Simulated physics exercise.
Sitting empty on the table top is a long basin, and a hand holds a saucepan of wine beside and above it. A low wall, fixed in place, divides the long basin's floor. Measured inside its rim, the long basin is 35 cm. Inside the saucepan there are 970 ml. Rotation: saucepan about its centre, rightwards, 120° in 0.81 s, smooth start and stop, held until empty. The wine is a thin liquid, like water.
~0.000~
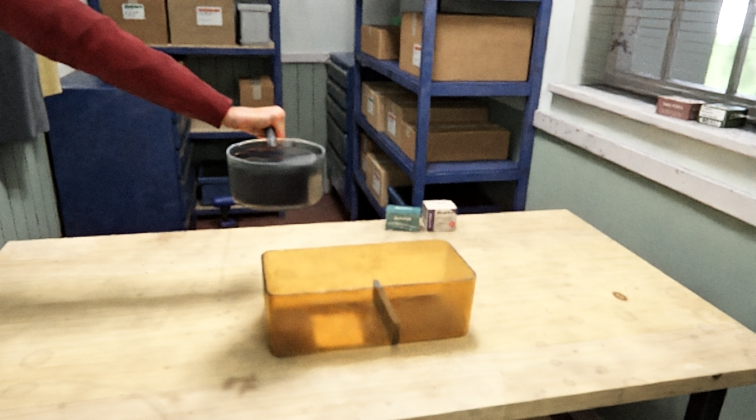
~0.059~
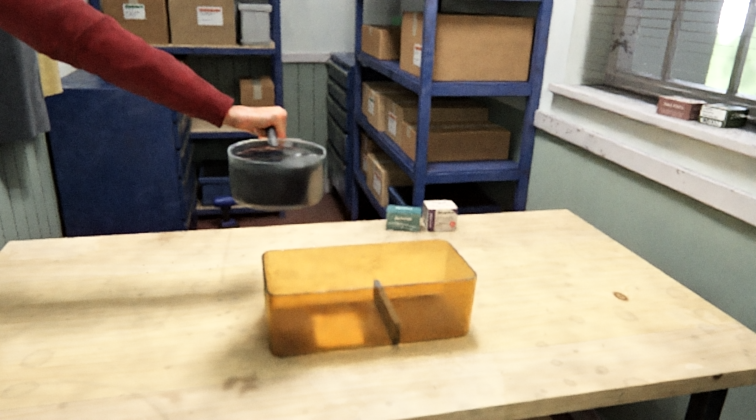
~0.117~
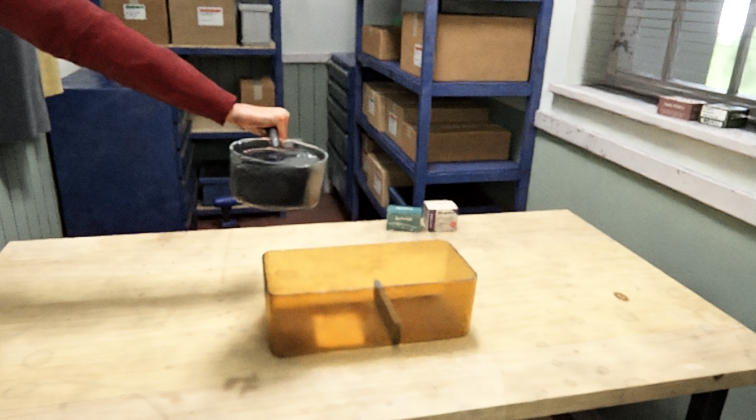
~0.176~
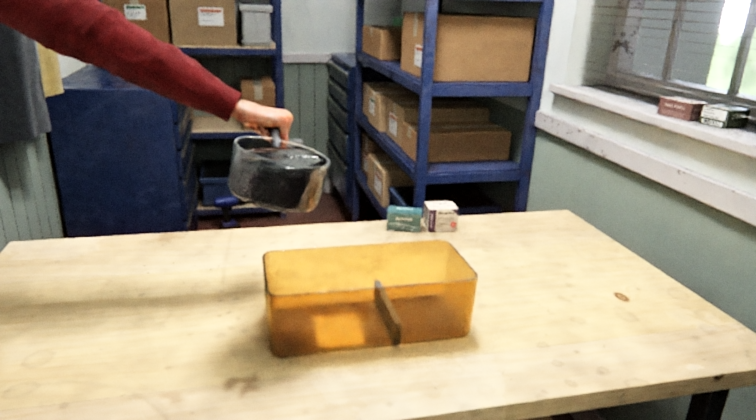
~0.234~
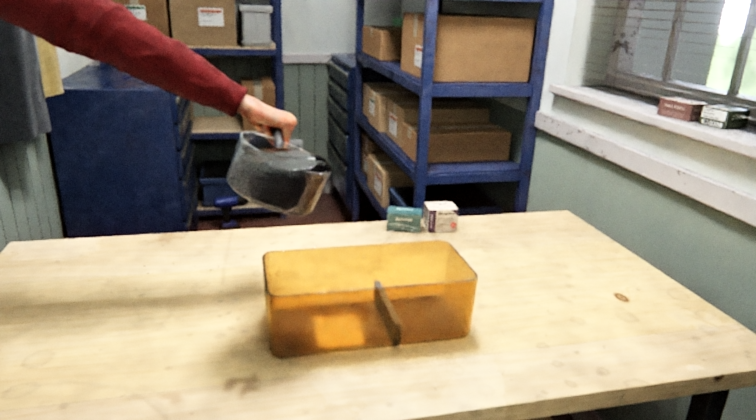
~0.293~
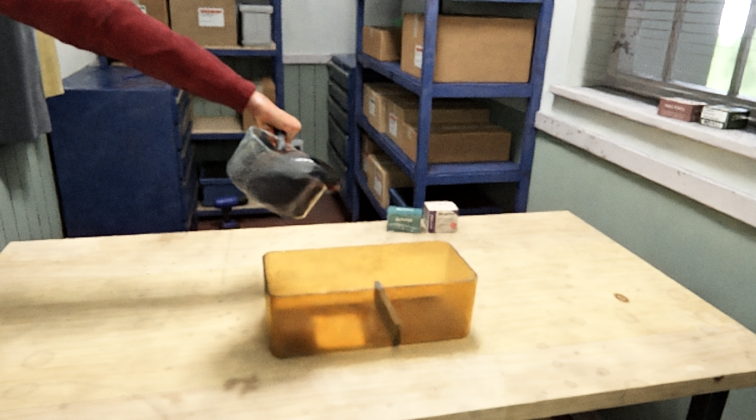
A hand in a red sleeve held a saucepan of dark liquid above a wooden table, beside an empty amber basin with a low divider, then smoothly tilted the pan rightward, steeper and steeper.
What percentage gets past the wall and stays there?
About 13 per cent.
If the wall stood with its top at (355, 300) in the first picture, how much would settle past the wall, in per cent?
In that case, some 55 percent.
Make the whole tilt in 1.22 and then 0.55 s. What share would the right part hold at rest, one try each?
About 15 %, then about 15 %.
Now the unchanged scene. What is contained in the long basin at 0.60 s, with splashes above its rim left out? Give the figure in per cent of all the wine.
40 %, give or take.
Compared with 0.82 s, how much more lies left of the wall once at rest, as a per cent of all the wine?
Close to 2% of the whole.
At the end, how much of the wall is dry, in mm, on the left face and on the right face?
Left side: Around 16 mm. Right side: Around 34 mm.
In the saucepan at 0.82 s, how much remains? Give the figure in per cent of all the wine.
Remaining share: Approx. 1 %.
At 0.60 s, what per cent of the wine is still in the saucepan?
I'd put it near 18 percent.
Then, 0.60 s in, the tilt is 101° and 18 per cent is still to pour, 38 is left of the wall and 2 right of it.
Then, 0.82 s in, the tilt is 120° and 1 per cent is still to pour, 80 is left of the wall and 6 right of it.
Then, 1.06 s in, the tilt is 120° and 0 per cent is still to pour, 84 is left of the wall and 11 right of it.
Then, 1.31 s in, the tilt is 120° and 0 per cent is still to pour, 82 is left of the wall and 13 right of it.
Finally, 82 per cent lies left of the wall, 13 right of it and 5 outside.
